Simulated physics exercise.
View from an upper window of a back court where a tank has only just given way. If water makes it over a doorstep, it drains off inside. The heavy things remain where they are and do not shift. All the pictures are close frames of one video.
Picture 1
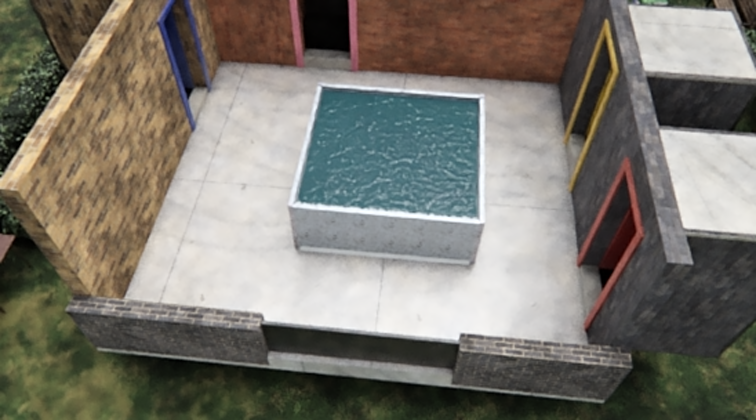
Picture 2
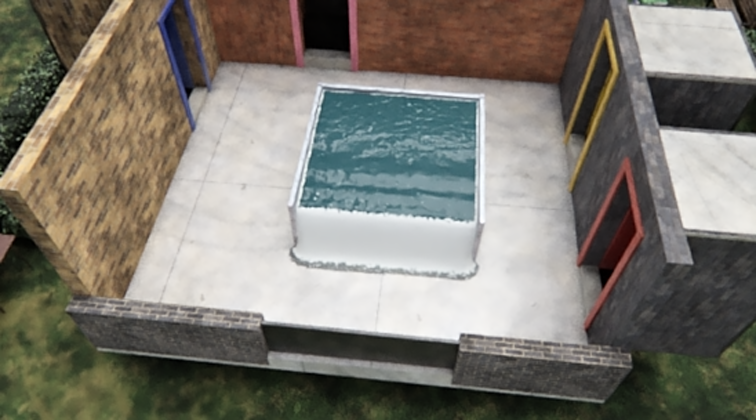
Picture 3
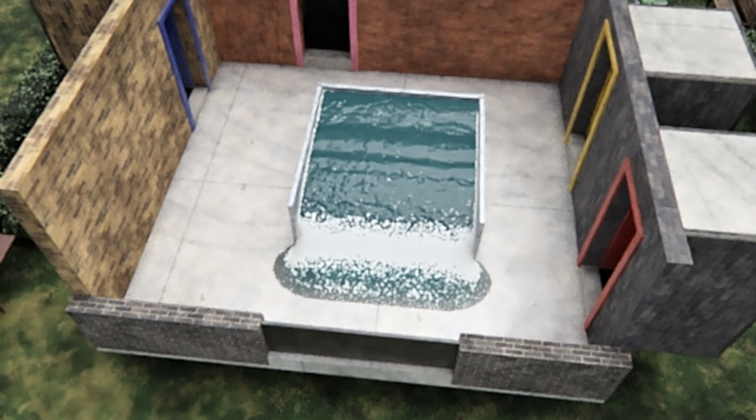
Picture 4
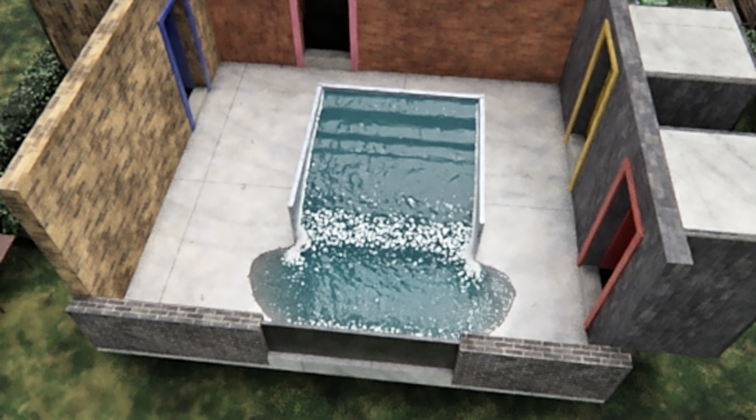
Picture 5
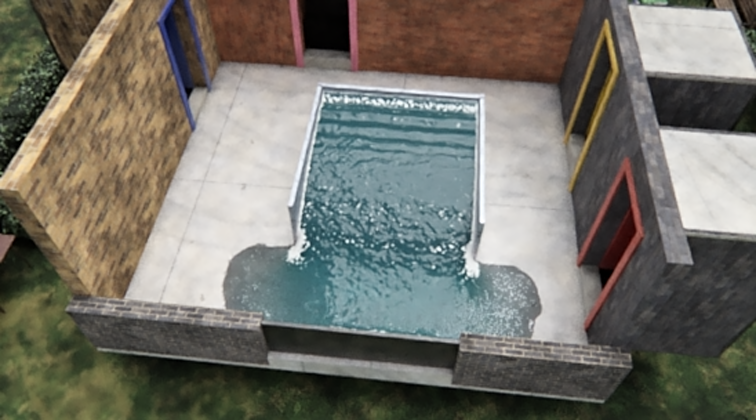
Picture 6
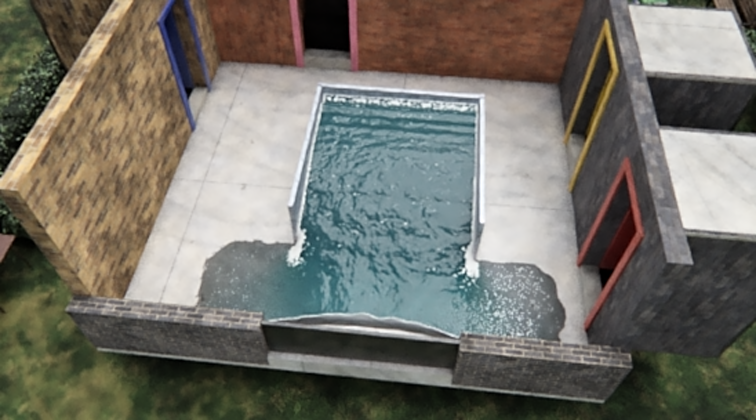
Water pouring from the open front of a square tank, foaming and spreading across a pale walled court to the low brick wall.
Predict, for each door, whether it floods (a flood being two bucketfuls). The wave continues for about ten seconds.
Prediction: The red door floods; the yellow door stays unflooded; the blue door floods; the pink door stays unflooded.
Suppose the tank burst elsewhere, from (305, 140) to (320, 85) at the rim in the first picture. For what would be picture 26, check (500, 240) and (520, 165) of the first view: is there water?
In the order asked: Unwetted, then unwetted.
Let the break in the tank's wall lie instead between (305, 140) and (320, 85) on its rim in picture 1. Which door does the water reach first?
That's the blue door.
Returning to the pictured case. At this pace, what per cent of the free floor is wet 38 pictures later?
My best guess is some 95 %.
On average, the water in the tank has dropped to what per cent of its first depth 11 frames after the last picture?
Roughly 32 per cent.
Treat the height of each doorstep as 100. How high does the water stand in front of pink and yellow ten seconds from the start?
Approx. 80 % then 40 %.
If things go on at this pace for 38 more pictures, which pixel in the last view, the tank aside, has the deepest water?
I'd point to about (406, 127).
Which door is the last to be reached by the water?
I'd go with the pink one.
A moment on, water covers 30 % of the floor; the red door wet at the sill, nothing in, the yellow door not reached, the blue door not reached, the pink door not reached.
Next, water covers 45 % of the floor; the red door over two buckets in, the yellow door not reached, the blue door not reached, the pink door not reached.
Then, water covers 85 % of the floor; the red door far over two buckets in, the yellow door wet at the sill, nothing in, the blue door wet at the sill, nothing in, the pink door not reached.
Later, water covers 95 % of the floor; the red door far over two buckets in, the yellow door wet at the sill, nothing in, the blue door wet at the sill, nothing in, the pink door wet at the sill, nothing in.
In the end, water covers 100 % of the floor; the red door far over two buckets in, the yellow door wet at the sill, nothing in, the blue door far over two buckets in, the pink door wet at the sill, nothing in.
